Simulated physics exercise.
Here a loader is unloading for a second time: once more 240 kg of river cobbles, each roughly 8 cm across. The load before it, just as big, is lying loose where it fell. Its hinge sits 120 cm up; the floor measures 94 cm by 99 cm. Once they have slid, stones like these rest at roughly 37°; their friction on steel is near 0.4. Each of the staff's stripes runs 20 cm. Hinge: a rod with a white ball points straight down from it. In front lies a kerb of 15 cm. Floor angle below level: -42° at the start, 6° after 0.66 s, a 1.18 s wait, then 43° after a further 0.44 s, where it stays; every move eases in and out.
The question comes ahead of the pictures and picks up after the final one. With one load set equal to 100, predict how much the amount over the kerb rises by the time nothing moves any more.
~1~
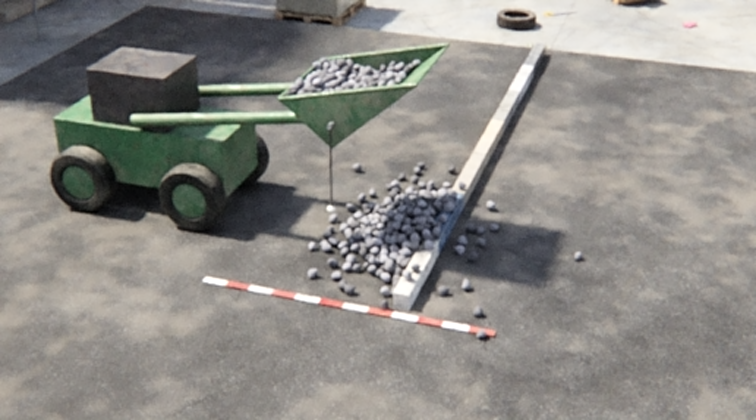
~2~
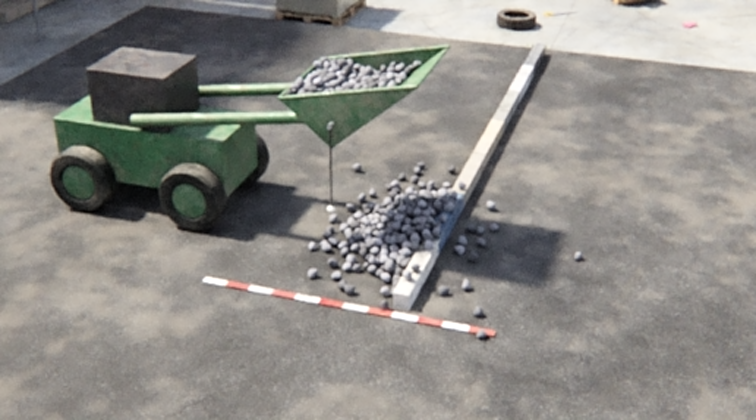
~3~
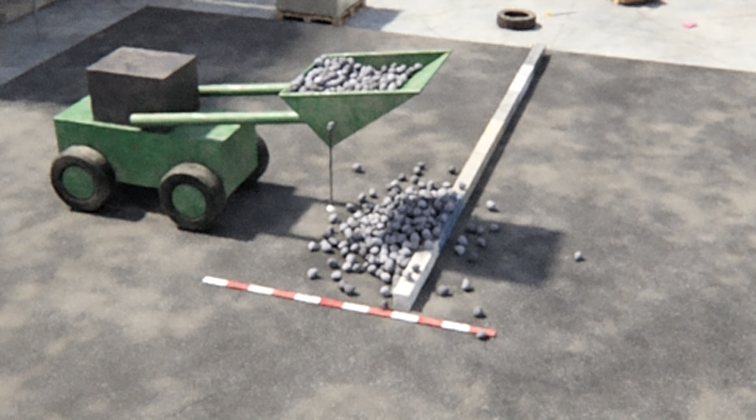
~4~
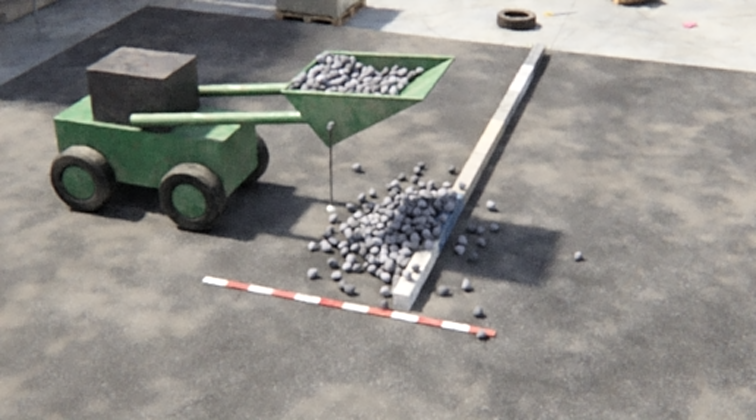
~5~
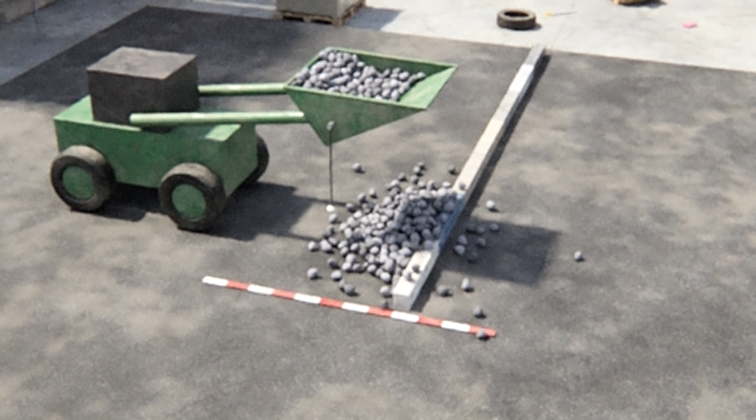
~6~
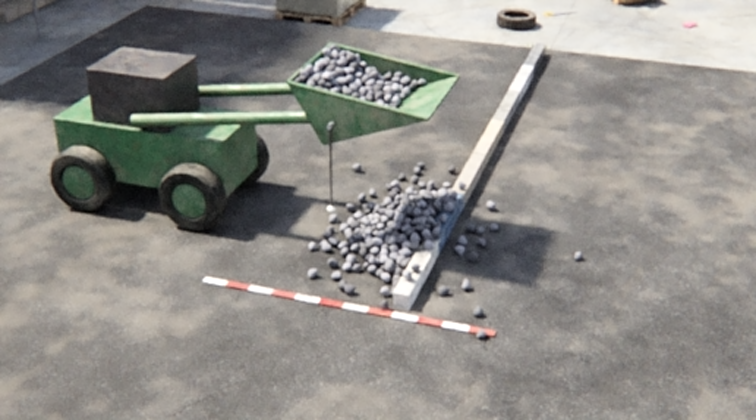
It rises by roughly 72 percent.
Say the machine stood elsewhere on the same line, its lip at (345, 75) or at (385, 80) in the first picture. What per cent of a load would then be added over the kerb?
Near 0 in a hundred first, near 25 in a hundred second.
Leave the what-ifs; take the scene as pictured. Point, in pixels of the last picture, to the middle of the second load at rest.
Near (468, 240).
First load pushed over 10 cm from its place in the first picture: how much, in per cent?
Close to 5 per cent.
Then, 0.2 s after the last picture the floor is at -1°; in per cent of one load, 100 in the bucket, 97 on this side of the kerb, 4 over the kerb; the foremost stones are at (492, 266).
Then, 0.5 s after the last picture the floor is at 6°; in per cent of one load, 100 in the bucket, 97 on this side of the kerb, 4 over the kerb; the foremost stones are at (492, 266).
Then, 2.4 s after the last picture the floor is at 43°; in per cent of one load, 16 in the bucket, 150 on this side of the kerb, 34 over the kerb; the foremost stones are at (530, 275).
Then, 4.9 s after the last picture the floor is at 43°; in per cent of one load, 0 in the bucket, 124 on this side of the kerb, 76 over the kerb; the foremost stones are at (599, 271). Net gain over the kerb, 72.
